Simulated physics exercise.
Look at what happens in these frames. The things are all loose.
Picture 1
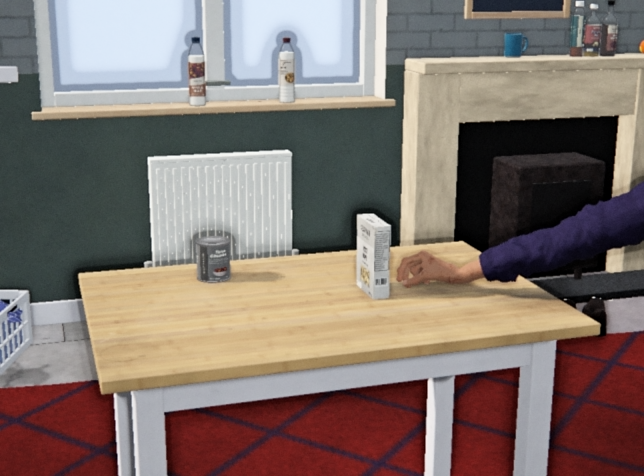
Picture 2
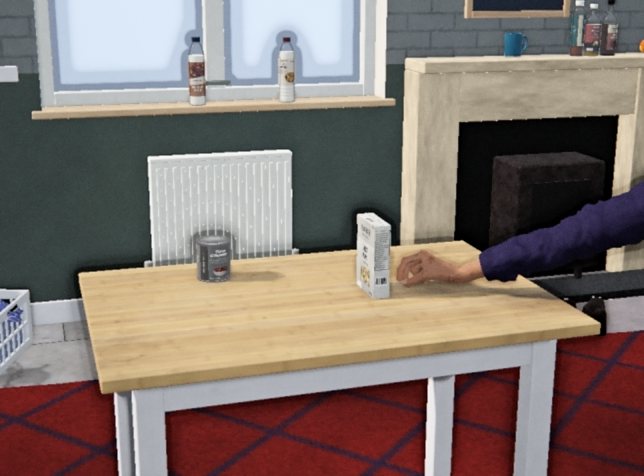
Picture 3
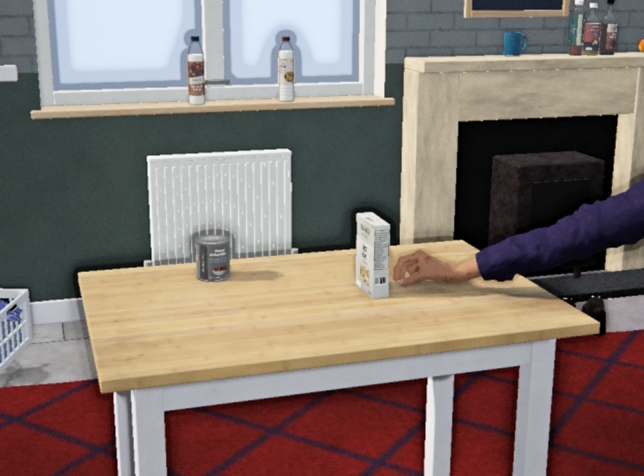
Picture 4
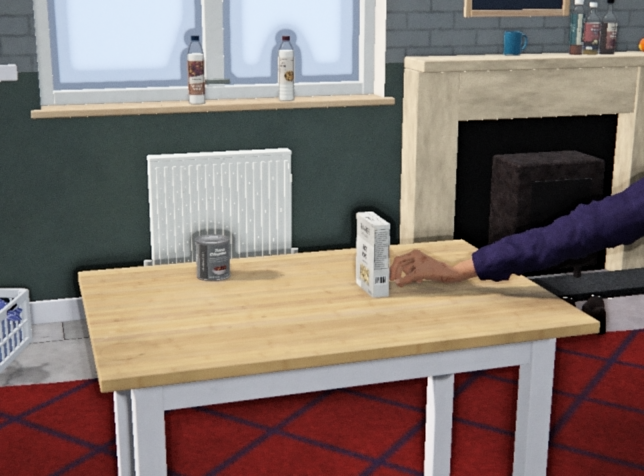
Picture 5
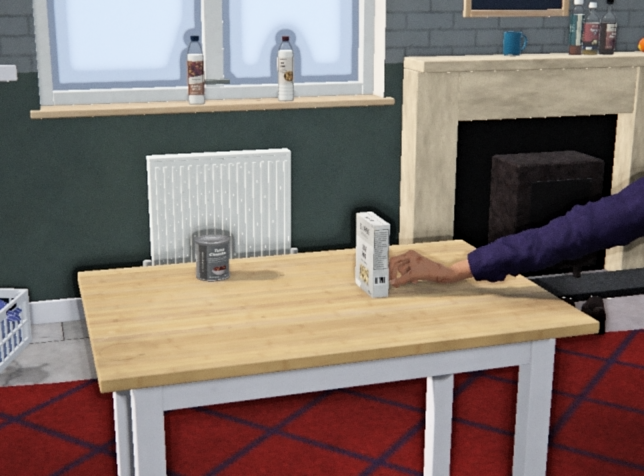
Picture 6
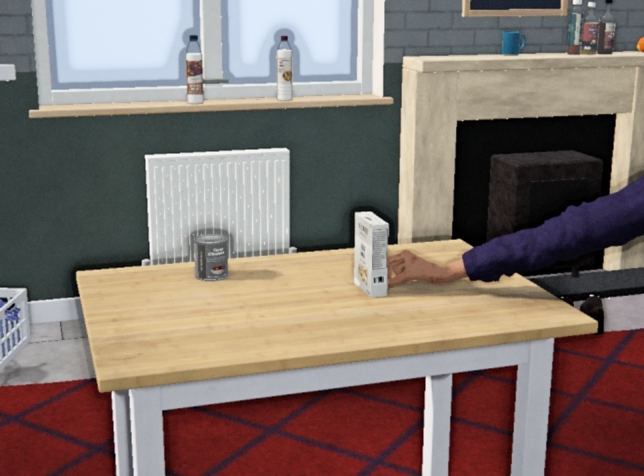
At the start, a white packet and a grey tin stand apart on a wooden table, with a purple-sleeved arm reaching in from the right beside the packet. The hand edges slightly left until it meets the packet's side, while the packet barely shifts and the tin stays in place.
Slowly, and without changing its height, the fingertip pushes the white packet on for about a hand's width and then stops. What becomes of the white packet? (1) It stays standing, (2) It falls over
(1) It stays standing.
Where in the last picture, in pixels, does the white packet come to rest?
Looks like it settles somewhere around (318, 259).
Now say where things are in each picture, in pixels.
The first picture shows white packet (373, 256).
The second picture shows white packet (373, 256).
The third picture shows white packet (373, 255).
The fourth picture shows white packet (373, 255).
The fifth picture shows white packet (372, 255).
The sixth picture shows white packet (371, 254).
Then, 0.30 s after the last picture, white packet slid a little near (360, 255).
Then, 0.60 s after the last picture, white packet slid a little near (343, 256).
Then, 1.00 s after the last picture, white packet slid about its own width near (322, 258).
At rest, moved from the start, white packet. Seen from the same camera at the end, white packet near (318, 258).
